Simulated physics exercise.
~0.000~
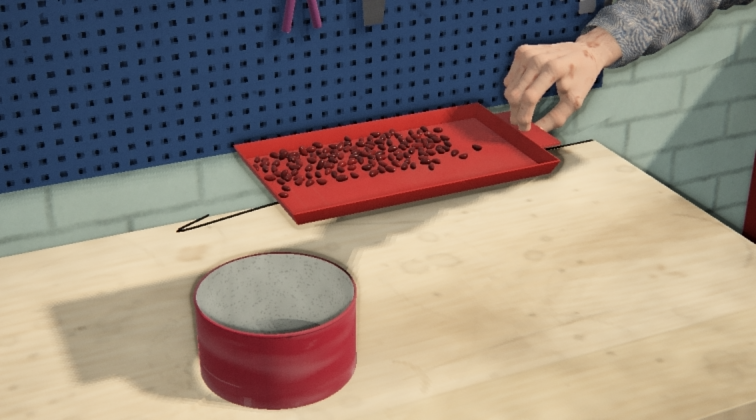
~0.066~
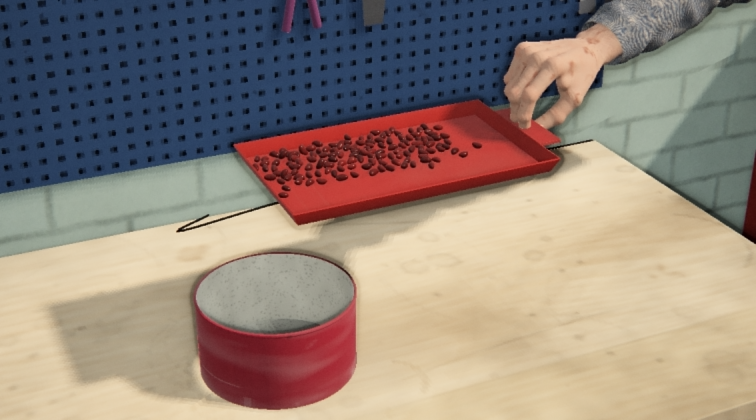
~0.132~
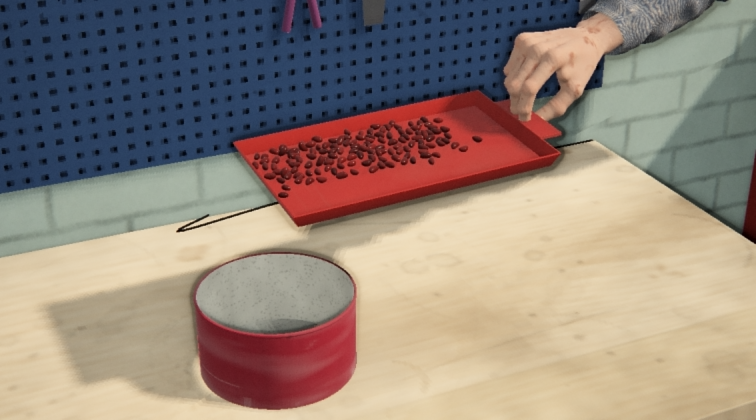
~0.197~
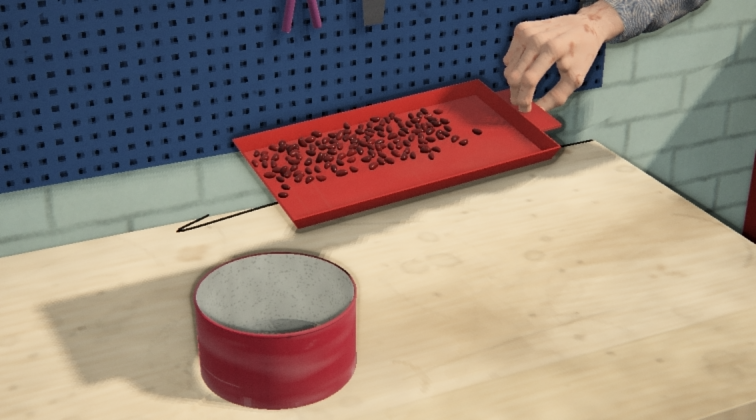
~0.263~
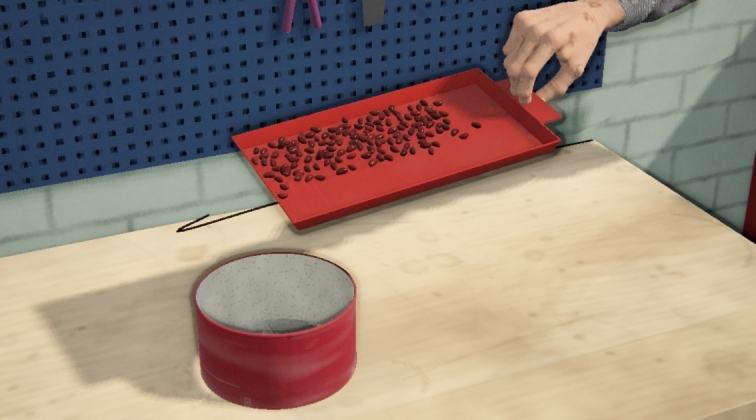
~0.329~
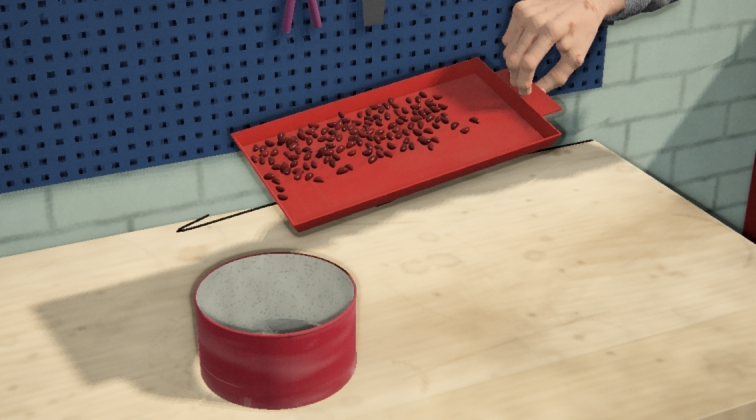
On a wooden workbench by a blue pegboard, a hand gripped the right end of a red tray of small dark beans and gradually raised it slightly, behind a round red pot.
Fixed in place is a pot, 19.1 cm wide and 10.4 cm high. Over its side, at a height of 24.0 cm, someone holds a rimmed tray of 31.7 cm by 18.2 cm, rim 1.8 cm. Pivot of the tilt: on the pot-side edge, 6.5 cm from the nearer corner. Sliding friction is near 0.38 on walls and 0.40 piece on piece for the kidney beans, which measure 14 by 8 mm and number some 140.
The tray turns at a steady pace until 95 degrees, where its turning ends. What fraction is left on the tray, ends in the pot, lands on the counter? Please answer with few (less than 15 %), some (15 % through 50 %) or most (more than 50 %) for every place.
Left on the tray: Few, pot: Some, counter: Most.
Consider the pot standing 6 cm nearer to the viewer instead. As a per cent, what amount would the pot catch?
Then roughly 100 percent would land in it.
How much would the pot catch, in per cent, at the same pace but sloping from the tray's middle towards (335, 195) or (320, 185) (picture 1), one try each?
The share comes to roughly 40 in a hundred, then roughly 80 in a hundred.
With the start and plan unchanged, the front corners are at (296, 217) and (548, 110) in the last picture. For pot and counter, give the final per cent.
Pot 45 % / counter 55 %.
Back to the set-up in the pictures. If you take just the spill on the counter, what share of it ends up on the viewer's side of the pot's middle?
About 100 percent of the spill.
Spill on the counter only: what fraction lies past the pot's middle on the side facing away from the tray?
It comes to near 70 percent.
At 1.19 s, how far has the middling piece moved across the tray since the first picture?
14 cm.
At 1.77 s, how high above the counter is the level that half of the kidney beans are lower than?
Some 18 cm above the counter.
After 1.19 s, tilt 50 degrees; the tray holds 90 %, the pot 0 %.
After 1.77 s, tilt 76 degrees; the tray holds 40 %, the pot 10 %.
After 2.40 s, tilt 95 degrees; the tray holds 0 %, the pot 30 %.
By 3.2 s all is still; tray 0 %, pot 30 %, counter 70 %.
